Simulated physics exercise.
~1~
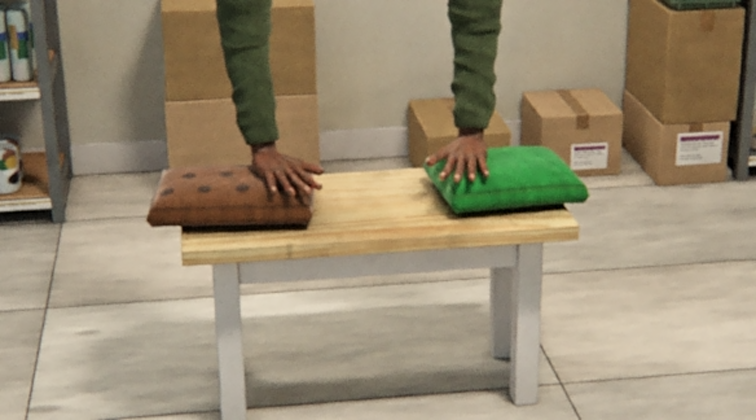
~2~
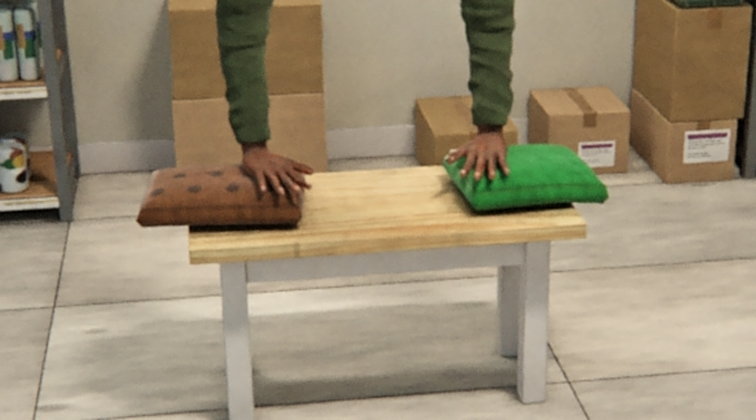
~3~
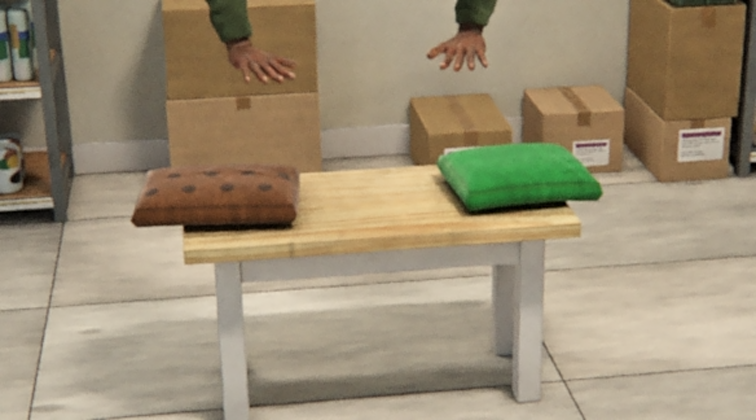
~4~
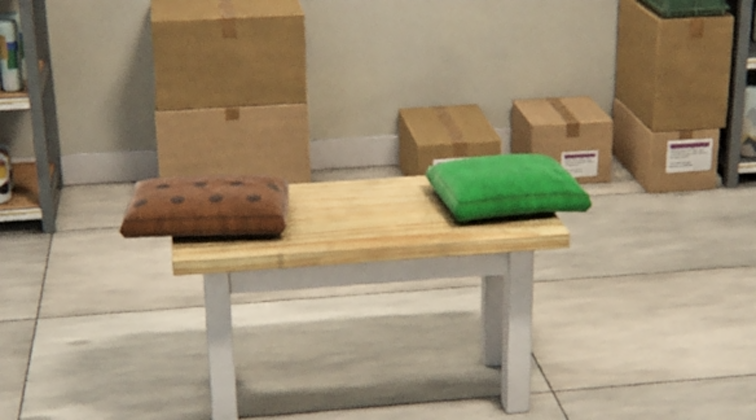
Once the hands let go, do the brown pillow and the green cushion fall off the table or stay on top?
Both stay on top. The brown pillow rests at the left end of the table and the green cushion holds its place at the right.
